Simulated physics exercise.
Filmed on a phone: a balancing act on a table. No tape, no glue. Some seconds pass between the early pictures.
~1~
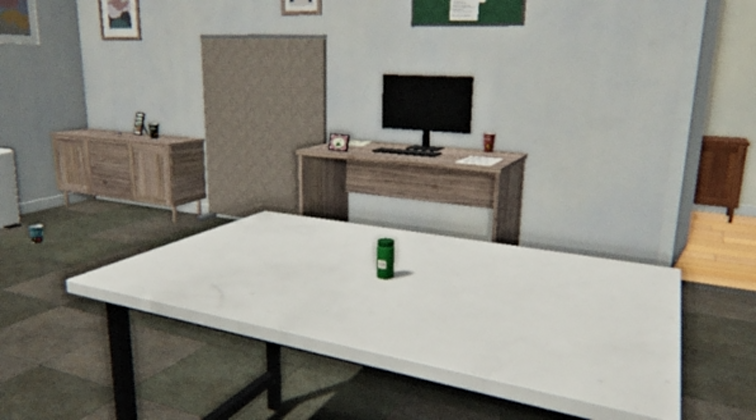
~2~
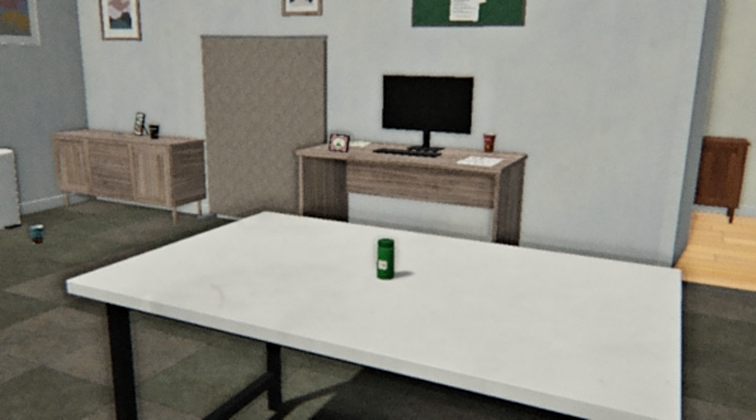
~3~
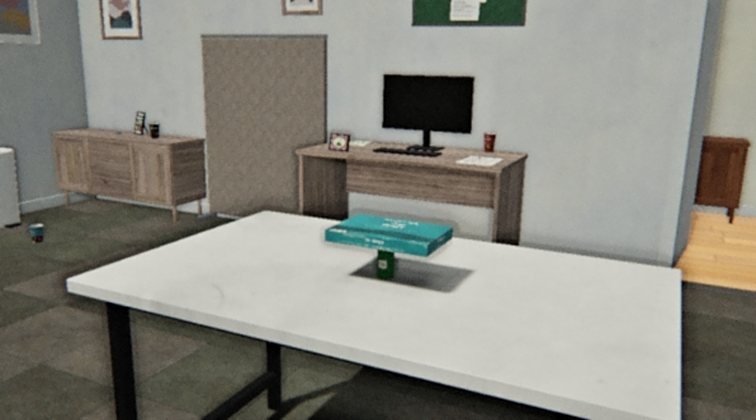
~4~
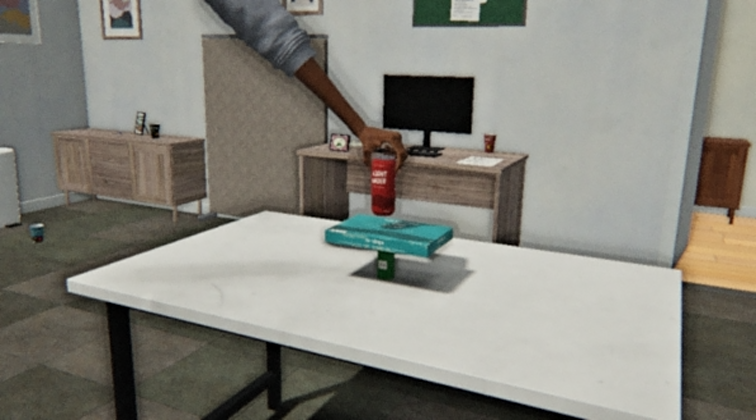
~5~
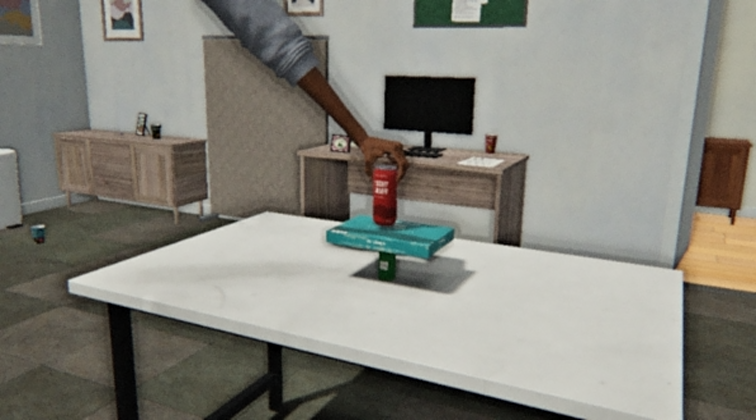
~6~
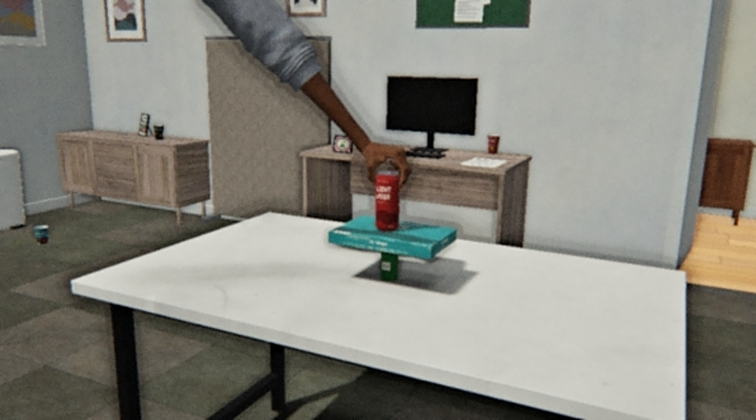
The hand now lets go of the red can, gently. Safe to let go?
As it turns out, it stays up.
Then, 0.30 s past the last view, nothing moves.
Then, 0.70 s past the last view, red can resting near (388, 202).
Finally, all 3 still in place. Final places as the last picture's camera would see them, red can near (388, 202). The stack keeps its balance.
